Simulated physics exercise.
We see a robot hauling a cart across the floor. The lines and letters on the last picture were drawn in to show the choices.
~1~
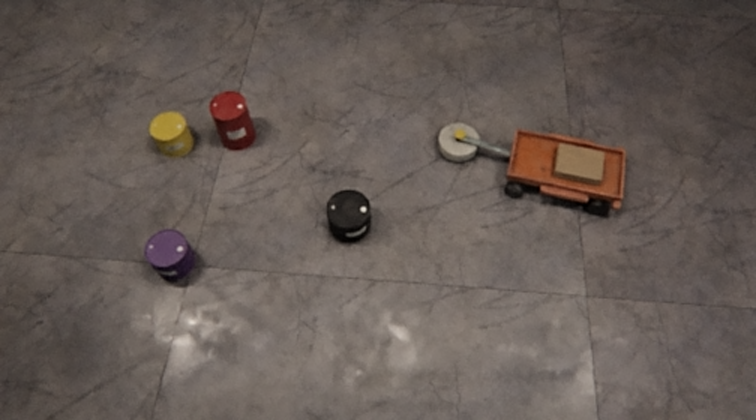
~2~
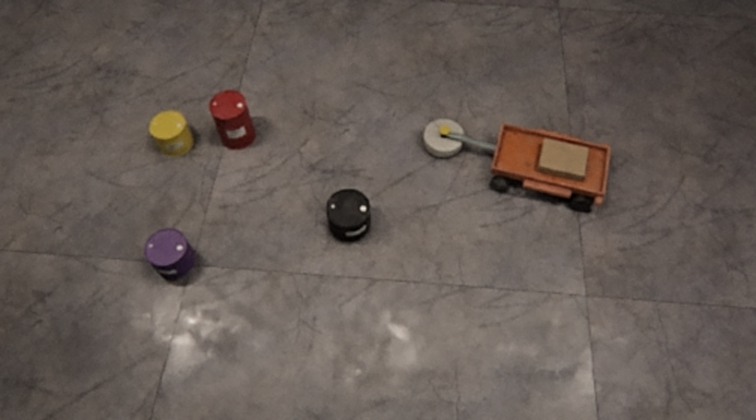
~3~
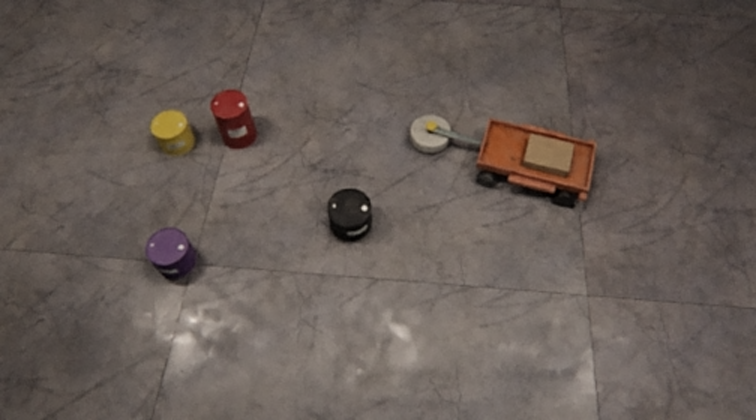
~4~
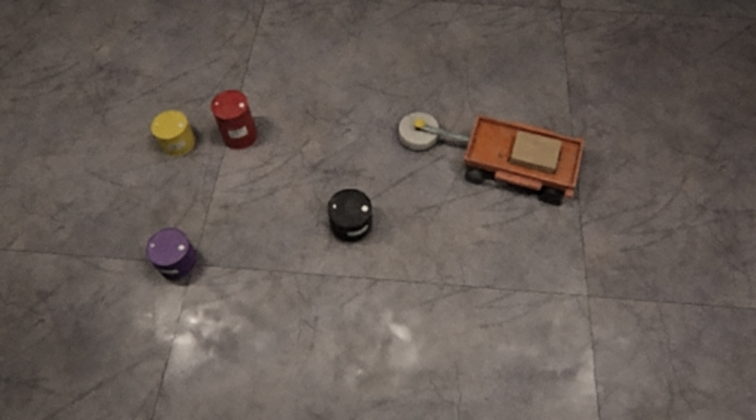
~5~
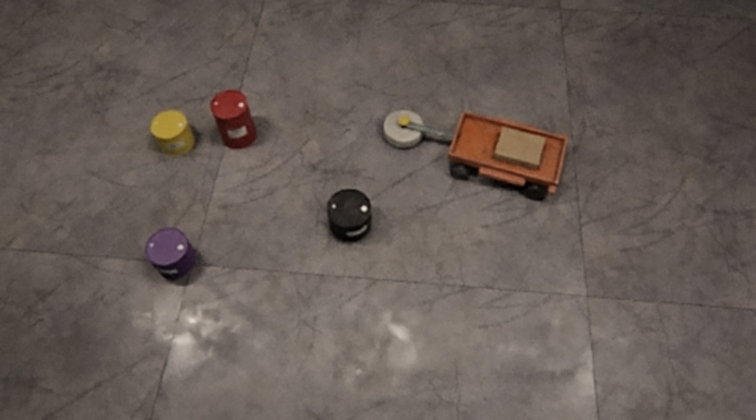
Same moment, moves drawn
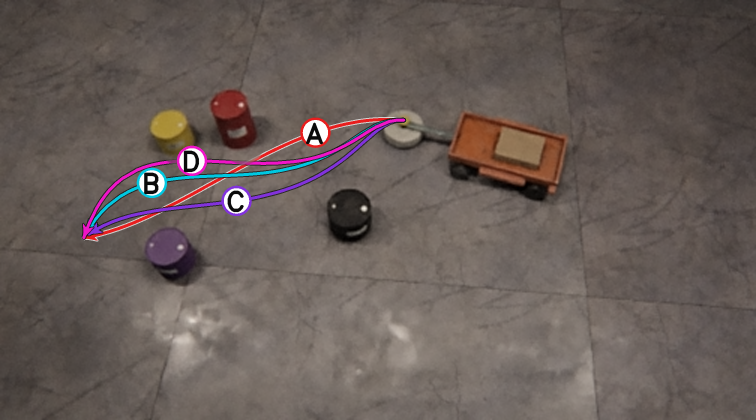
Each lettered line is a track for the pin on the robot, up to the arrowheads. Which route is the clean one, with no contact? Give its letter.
B.
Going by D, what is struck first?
It meets the red drum.
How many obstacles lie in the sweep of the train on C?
It touches two.
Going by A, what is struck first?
It meets the purple tub.
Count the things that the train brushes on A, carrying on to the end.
One.
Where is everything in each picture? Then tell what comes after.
In the first frame, robot (459, 141); orange cart (566, 165); purple tub (176, 262).
In the second frame, robot (444, 136); orange cart (550, 160); purple tub (176, 261).
In the third frame, robot (431, 132); orange cart (536, 156); red drum (240, 135).
In the fourth frame, robot (419, 130); orange cart (524, 153); purple tub (178, 261).
In the fifth frame, robot (404, 127); orange cart (508, 149); red drum (240, 136); black tub (351, 223); purple tub (177, 261).
On the marked copy, A from (404, 120) via (246, 165) to (84, 238); B from (404, 120) via (248, 174) to (86, 233); C from (404, 120) via (261, 196) to (89, 234); D from (404, 120) via (231, 162) to (84, 238).
With B. Early on, robot (300, 173), cart (404, 145).
Further on, robot (177, 185), cart (286, 165).
At the end, robot (89, 243), cart (192, 185); nothing has been touched.
As for the rest, A meets the purple tub; C meets the purple tub and black tub; D meets the yellow tub and red drum.
